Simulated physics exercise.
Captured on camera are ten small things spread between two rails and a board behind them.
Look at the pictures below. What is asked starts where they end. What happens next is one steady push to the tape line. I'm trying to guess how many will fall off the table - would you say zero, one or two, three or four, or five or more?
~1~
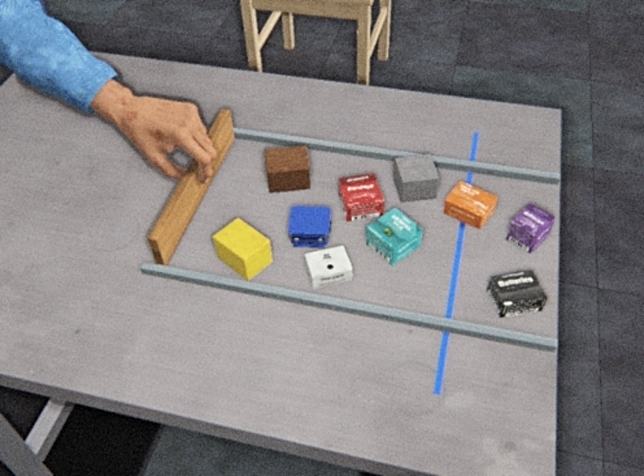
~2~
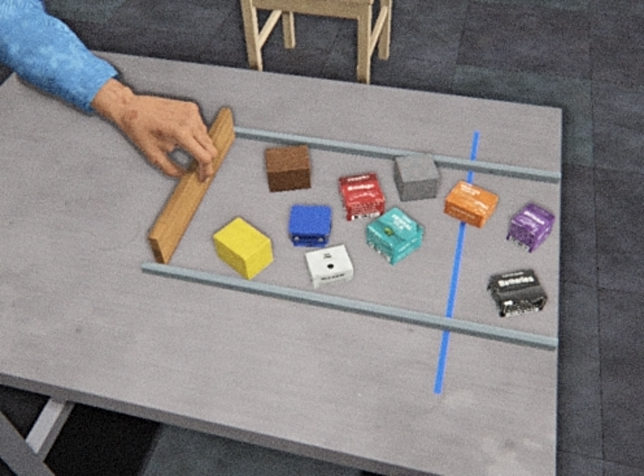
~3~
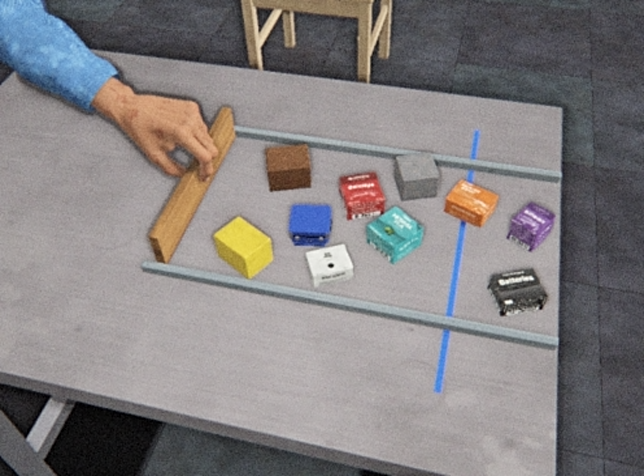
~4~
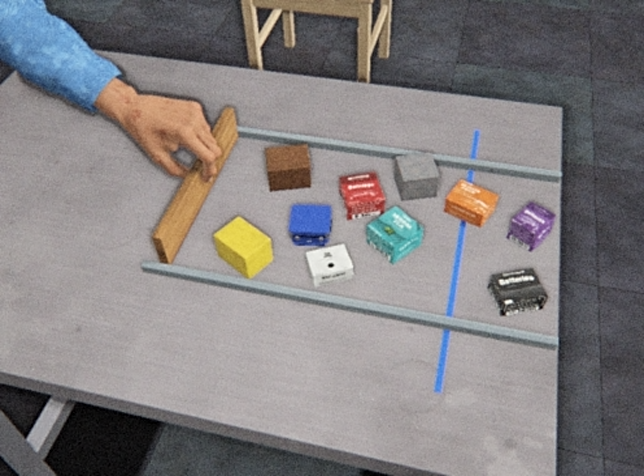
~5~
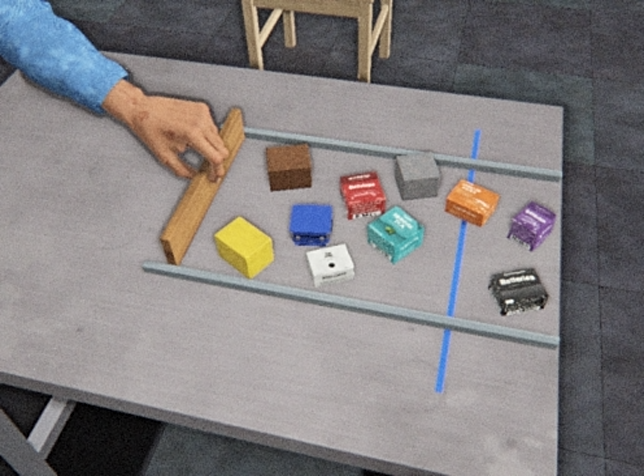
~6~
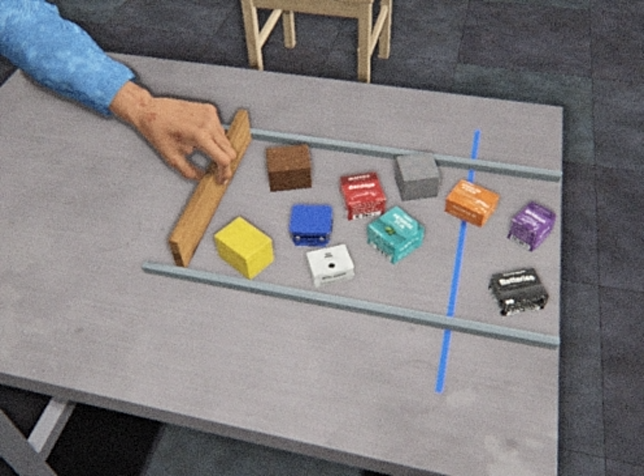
Most likely the sweep will knock off one or two.
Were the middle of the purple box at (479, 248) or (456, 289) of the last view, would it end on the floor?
Results in order - down; down.
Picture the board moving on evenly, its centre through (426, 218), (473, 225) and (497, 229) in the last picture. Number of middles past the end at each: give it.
Respectively 0, 2 and 6.
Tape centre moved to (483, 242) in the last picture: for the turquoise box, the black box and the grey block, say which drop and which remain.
The turquoise box? It is safe. The black box? It does not stay. The grey block? It is safe.
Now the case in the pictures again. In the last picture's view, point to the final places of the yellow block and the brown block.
I'd put one at around (481, 281) and the other at around (490, 204).
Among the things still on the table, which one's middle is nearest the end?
The orange box ends nearest.
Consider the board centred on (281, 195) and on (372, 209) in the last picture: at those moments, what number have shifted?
At the first point the count is 3, at the second it's 8.
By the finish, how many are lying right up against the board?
The number is 4.
Soon after, none off yet; purple box at rest near (532, 227); black box at rest near (518, 292); orange box at rest near (471, 204).
After that, none off yet; purple box at rest near (532, 227); black box at rest near (518, 292); orange box at rest near (474, 204).
And then, none off yet; purple box at rest near (541, 229); black box displaced a little near (534, 293); orange box displaced about its own width near (532, 201).
In the end, the number that fall off is one or two; gone, black box and purple box.
